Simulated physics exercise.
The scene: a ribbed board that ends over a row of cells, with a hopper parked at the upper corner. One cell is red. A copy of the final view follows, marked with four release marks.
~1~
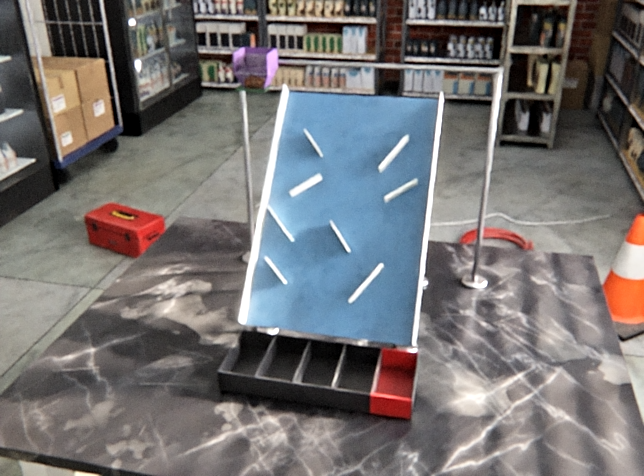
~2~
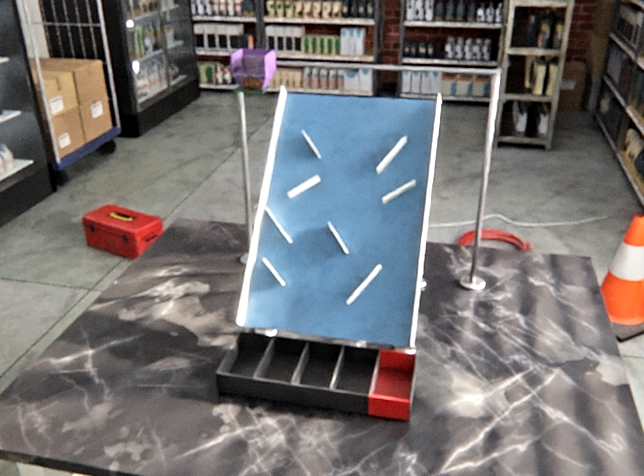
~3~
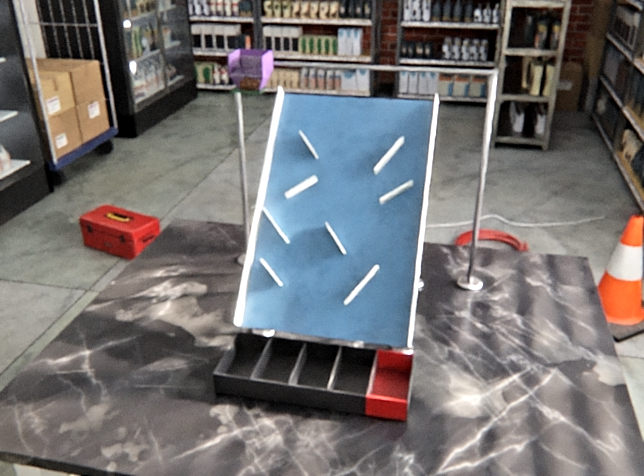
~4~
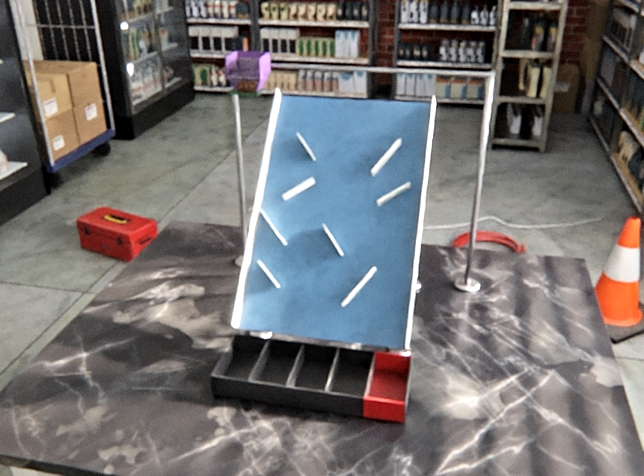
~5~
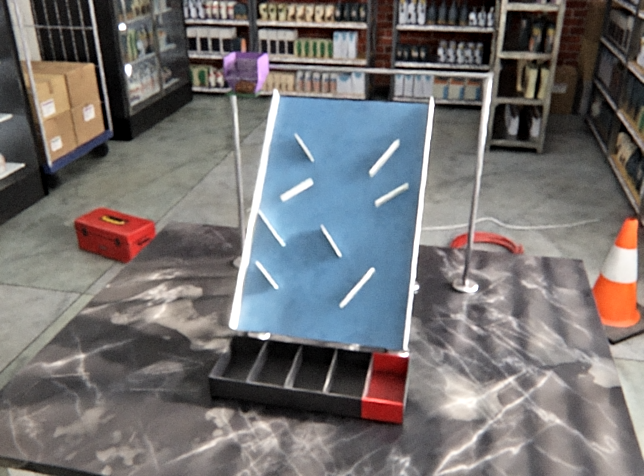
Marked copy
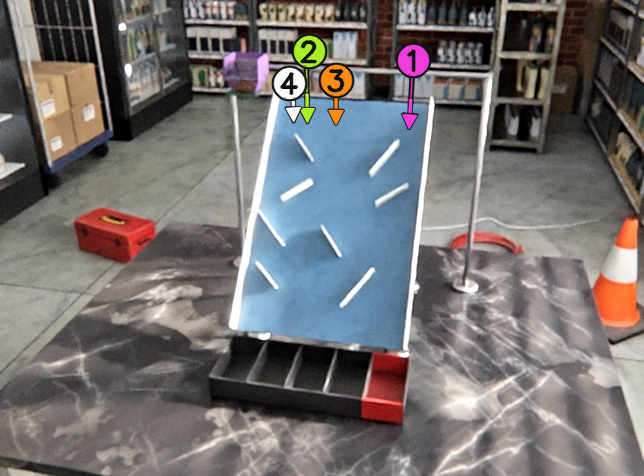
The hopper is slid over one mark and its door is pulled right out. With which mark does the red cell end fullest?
Mark 1.
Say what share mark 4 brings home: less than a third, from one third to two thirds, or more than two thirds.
It is less than a third.
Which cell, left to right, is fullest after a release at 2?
It is the third one.
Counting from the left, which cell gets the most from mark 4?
It is the third one.
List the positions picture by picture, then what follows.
The first picture shows hopper (257, 83), cereal balls, door shut.
The second picture shows ribs (303, 131) to (318, 153), (377, 169) to (406, 136), (288, 194) to (318, 175).
The third picture shows ribs (380, 199) to (412, 181), (262, 207) to (286, 240), (326, 223) to (344, 251).
The fourth picture shows ribs (258, 261) to (277, 284), (342, 305) to (375, 267).
The fifth picture shows red cell (382, 410), number 5 of 5 from the left.
On the marked copy, mark 1 meets the board at (409, 123); mark 2 meets the board at (307, 117); mark 3 meets the board at (335, 119); mark 4 meets the board at (293, 116).
If 1 is chosen, roughly a third in the red cell, roughly half in other cells, about a tenth outside the box.
If 2 is chosen, not one piece in the red cell, the larger part in other cells, about a tenth outside the box.
If 3 is chosen, not one piece in the red cell, almost all in other cells, about a tenth outside the box.
If 4 is chosen, not one piece in the red cell, almost all in other cells, just a few held on the board, about a tenth outside the box.
